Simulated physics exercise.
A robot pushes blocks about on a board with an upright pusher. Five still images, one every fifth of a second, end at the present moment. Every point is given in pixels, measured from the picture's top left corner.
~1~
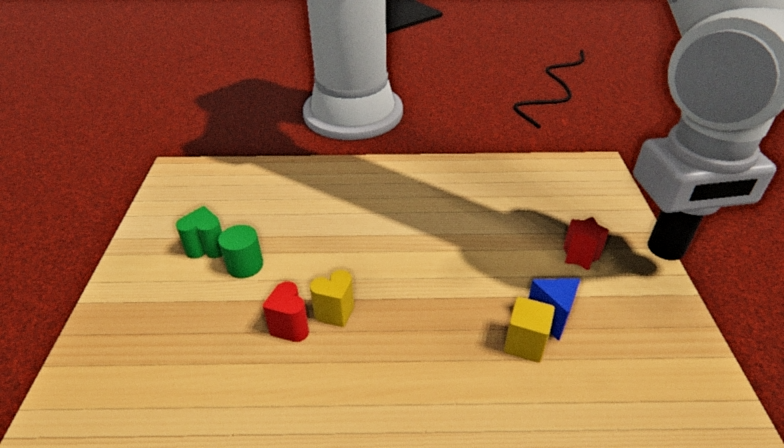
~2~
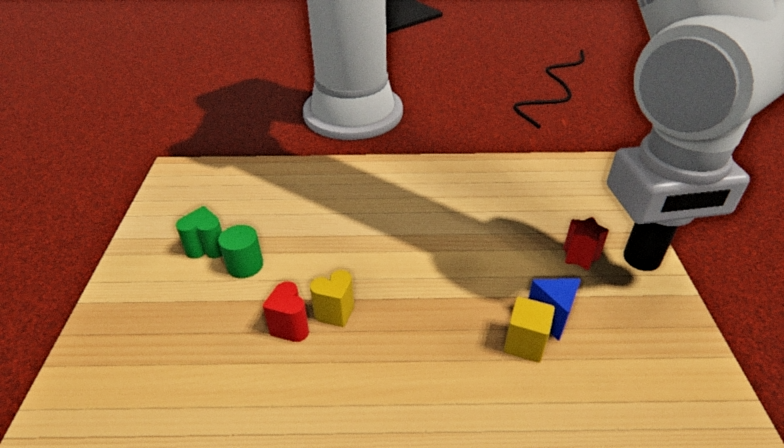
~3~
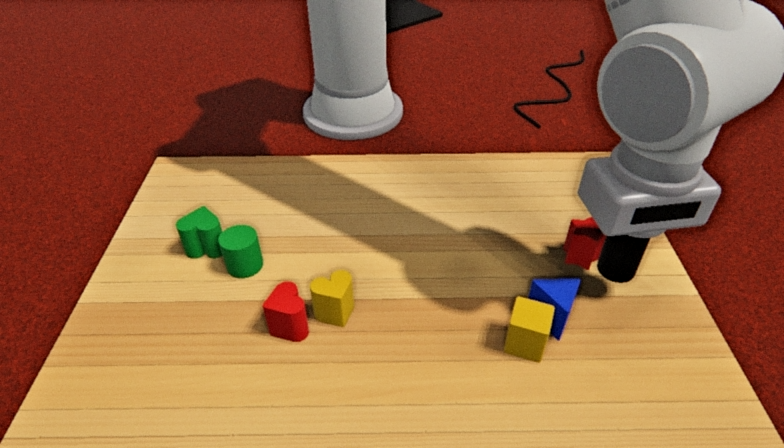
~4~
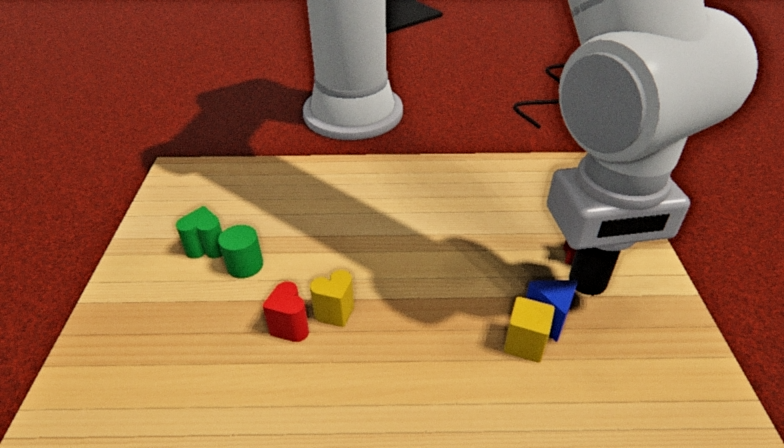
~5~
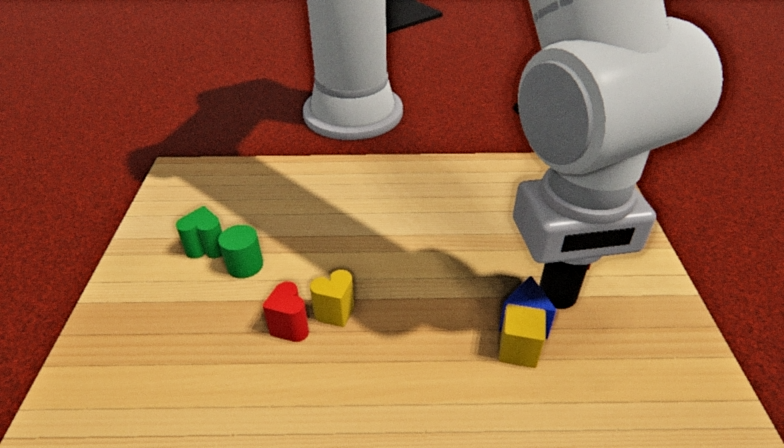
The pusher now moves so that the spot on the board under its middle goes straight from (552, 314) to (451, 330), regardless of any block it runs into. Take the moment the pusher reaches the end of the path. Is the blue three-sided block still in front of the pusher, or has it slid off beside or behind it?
At the end of the path, the pusher is still pushing the blue three-sided block ahead of it.
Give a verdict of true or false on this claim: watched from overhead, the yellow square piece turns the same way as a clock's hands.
That claim is false.
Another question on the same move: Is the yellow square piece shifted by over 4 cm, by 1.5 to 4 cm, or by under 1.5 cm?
The distance will be below 1.5 cm.
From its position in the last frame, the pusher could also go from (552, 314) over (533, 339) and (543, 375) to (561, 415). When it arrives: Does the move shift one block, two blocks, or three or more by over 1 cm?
Number moved: 2.
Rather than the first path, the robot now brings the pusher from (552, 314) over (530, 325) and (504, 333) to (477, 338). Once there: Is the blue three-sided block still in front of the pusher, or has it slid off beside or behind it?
The blue three-sided block is leading.
What follows on the original path. One third of the way, pusher at (523, 302); yellow square piece at (522, 325), turned 15° anticlockwise; blue three-sided block at (493, 299), turned 15° anticlockwise.
Two thirds of the way, pusher at (488, 307); yellow square piece at (521, 327), turned 20° anticlockwise; blue three-sided block at (459, 308), turned 15° anticlockwise.
At the end, pusher at (453, 313); yellow square piece at (521, 327), turned 20° anticlockwise; blue three-sided block at (425, 317), turned 20° anticlockwise; red star-shaped block unmoved.
